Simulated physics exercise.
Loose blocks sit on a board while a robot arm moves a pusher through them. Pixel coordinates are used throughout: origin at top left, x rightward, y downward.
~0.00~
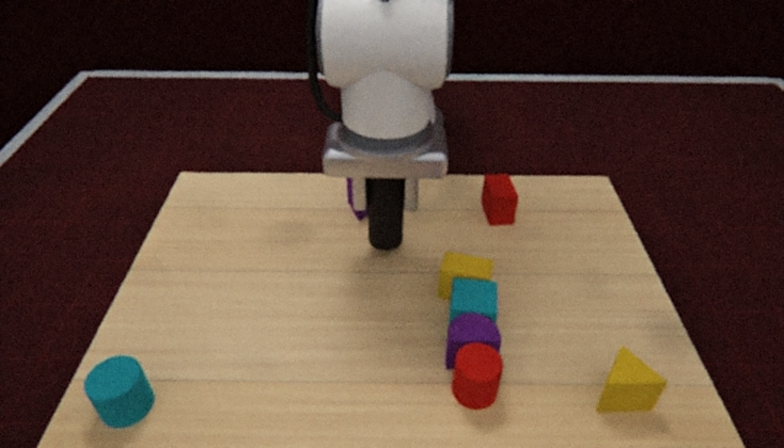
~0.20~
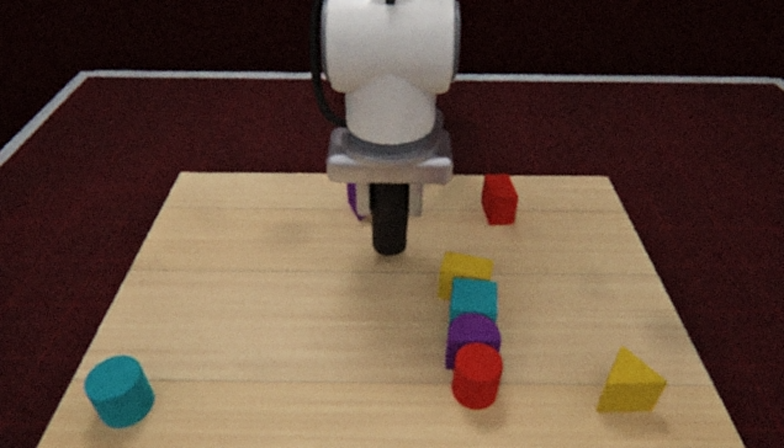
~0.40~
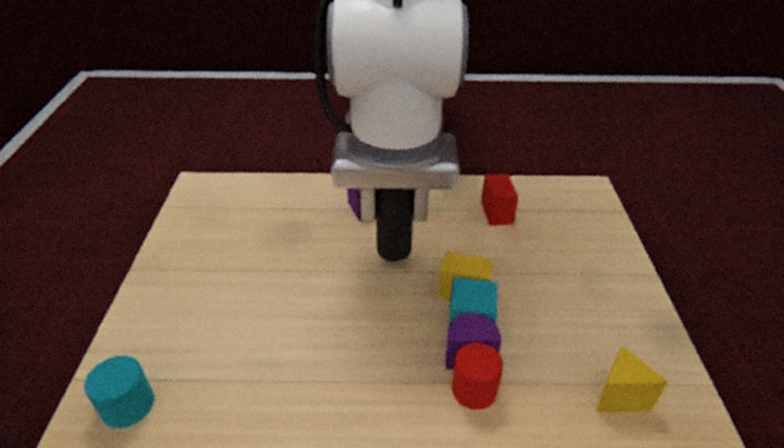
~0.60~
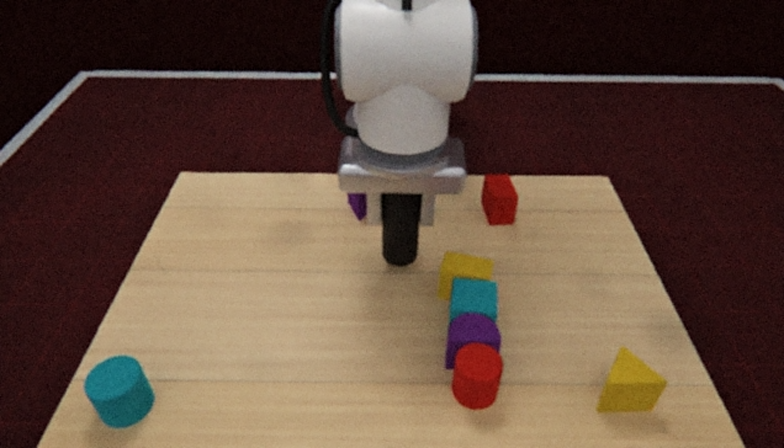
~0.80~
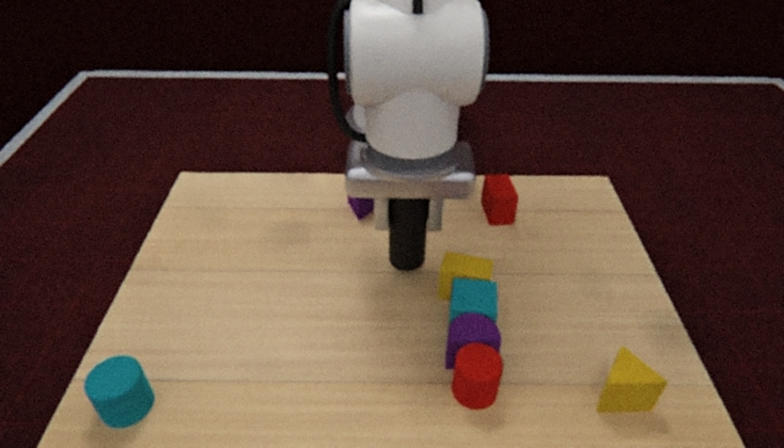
In this clip, a robot arm slowly moves its black pusher a short way toward the viewer and slightly right over a wooden board, while the scattered red, yellow, purple and turquoise blocks stay still.
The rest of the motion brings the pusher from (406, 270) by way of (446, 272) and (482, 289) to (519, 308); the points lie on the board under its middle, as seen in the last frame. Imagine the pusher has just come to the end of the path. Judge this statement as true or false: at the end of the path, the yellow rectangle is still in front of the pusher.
The claim holds.
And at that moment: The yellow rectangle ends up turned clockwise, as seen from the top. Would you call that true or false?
That claim is true.
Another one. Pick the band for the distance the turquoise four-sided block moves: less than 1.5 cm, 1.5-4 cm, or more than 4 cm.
Final distance: Less than 1.5 cm.
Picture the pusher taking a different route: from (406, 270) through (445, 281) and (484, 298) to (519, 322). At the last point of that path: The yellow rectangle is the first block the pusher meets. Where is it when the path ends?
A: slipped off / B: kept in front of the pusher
My pick is B.
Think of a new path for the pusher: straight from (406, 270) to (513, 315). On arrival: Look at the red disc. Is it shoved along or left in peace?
Here the red disc moves off its spot.
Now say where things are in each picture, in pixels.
In the first picture, lower end of the pusher at (386, 239), tops of blocks, yellow rectangle at (467, 264), turquoise four-sided block at (475, 295).
In the second picture, pusher at (390, 244), blocks as before.
In the third picture, pusher at (394, 250), blocks as before.
In the fourth picture, pusher at (400, 255), blocks as before.
In the fifth picture, pusher at (407, 259), yellow rectangle at (467, 264), turquoise four-sided block at (475, 295).
What follows on the original path. One third of the way, pusher at (448, 262); yellow rectangle at (484, 268).
Two thirds of the way, pusher at (484, 279); yellow rectangle at (526, 283), turned 15° clockwise.
At the end, pusher at (521, 298); yellow rectangle at (563, 306), turned 30° clockwise; turquoise four-sided block not moved.
